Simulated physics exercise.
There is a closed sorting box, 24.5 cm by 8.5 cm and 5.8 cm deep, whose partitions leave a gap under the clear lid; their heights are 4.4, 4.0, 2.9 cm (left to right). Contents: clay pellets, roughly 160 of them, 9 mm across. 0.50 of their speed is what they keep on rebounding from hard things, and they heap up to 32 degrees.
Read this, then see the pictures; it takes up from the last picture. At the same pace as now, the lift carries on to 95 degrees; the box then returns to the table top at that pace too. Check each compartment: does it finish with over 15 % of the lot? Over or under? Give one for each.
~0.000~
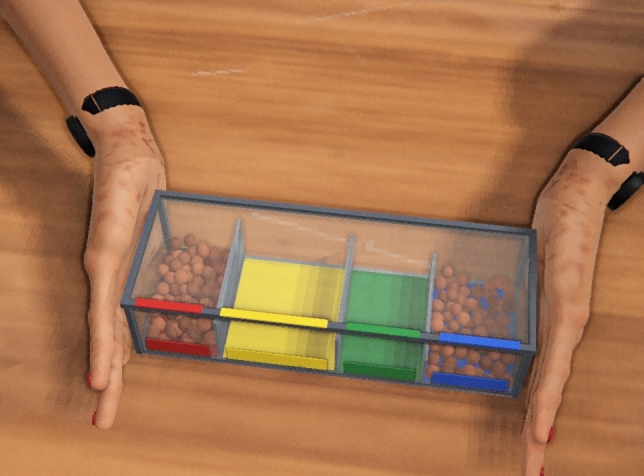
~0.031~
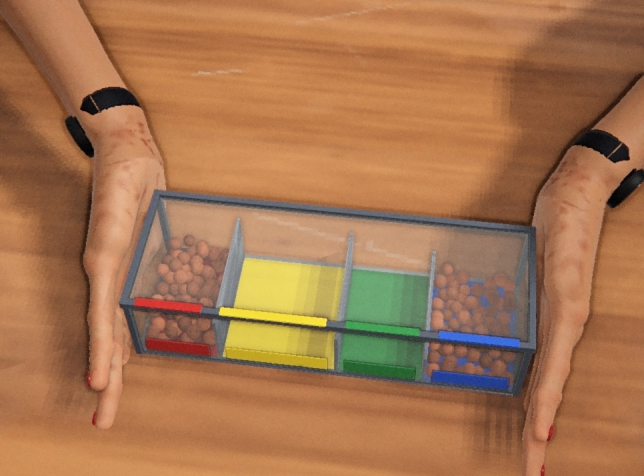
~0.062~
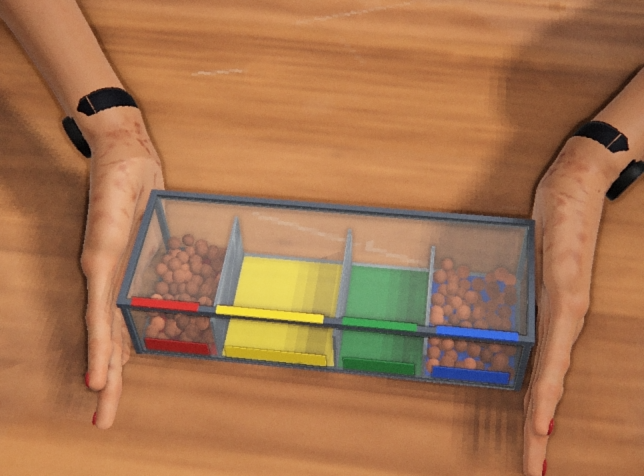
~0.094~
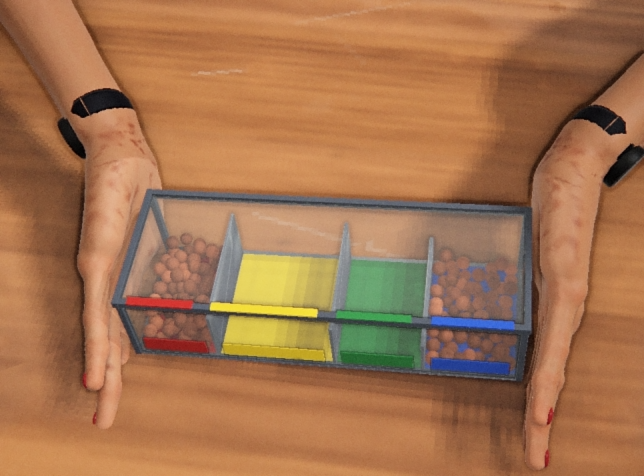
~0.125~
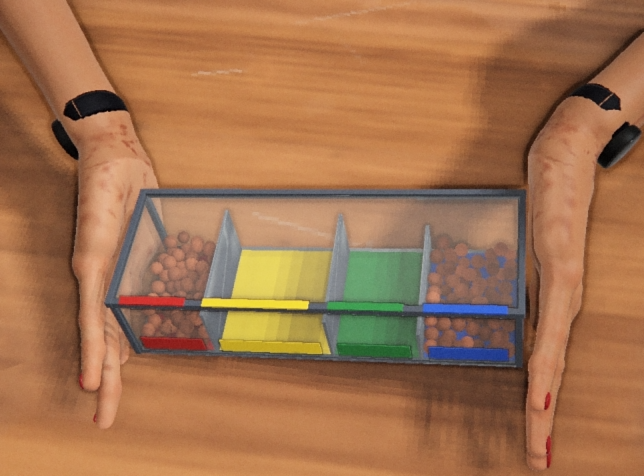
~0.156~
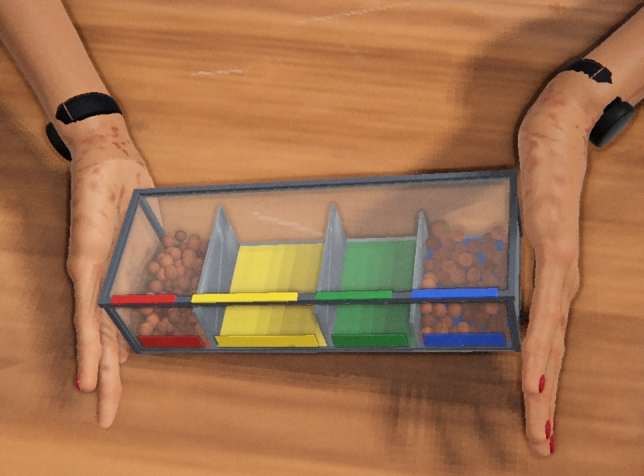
Red compartment over; blue compartment under; green compartment under; yellow compartment over.
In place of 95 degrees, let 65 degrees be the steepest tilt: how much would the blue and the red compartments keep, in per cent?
Blue: 35 per cent; red: 55 per cent.
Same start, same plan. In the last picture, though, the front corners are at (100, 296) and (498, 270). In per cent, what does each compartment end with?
Red = 65 %; blue = 0 %; green = 15 %; yellow = 20 %.
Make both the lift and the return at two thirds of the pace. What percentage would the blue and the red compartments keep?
In that case the blue compartment would hold 5 per cent and the red one 65 per cent.
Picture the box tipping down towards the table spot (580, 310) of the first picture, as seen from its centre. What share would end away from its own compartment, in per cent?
Something like 20 in a hundred.
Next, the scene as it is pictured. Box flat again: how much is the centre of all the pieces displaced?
It shifts some 6.5 cm.
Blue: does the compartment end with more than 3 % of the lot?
Blue compartment - not above it.
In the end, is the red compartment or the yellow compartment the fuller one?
The red compartment ends up with more.
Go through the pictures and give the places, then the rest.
In the first frame, box tilt 0 degrees, front corners at (128, 301) and (529, 347); red 55 %, blue 45 %.
In the second frame, box tilt 1 degrees, front corners at (127, 301) and (529, 345).
In the third frame, box tilt 2 degrees, front corners at (125, 301) and (527, 338).
In the fourth frame, box tilt 5 degrees, front corners at (120, 301) and (524, 327), lowest corner left front.
In the fifth frame, box tilt 9 degrees, front corners at (113, 300) and (518, 311), lowest corner left front.
In the sixth frame, box tilt 13 degrees, front corners at (106, 300) and (508, 293), lowest corner left front; red 55 %, blue 45 %. Its pace works out near 135 degrees a second.
After 0.82 s, tilt 95 degrees; red 55 %, blue 35 %, green 10 %.
Then, at 1.26 s, tilt 43 degrees; red 60 %, green 10 %, yellow 30 %.
After 1.78 s, tilt 0 degrees; red 60 %, green 10 %, yellow 30 %.
At rest (2.3 s), red 60 %, blue 0 %, green 10 %, yellow 30 %.
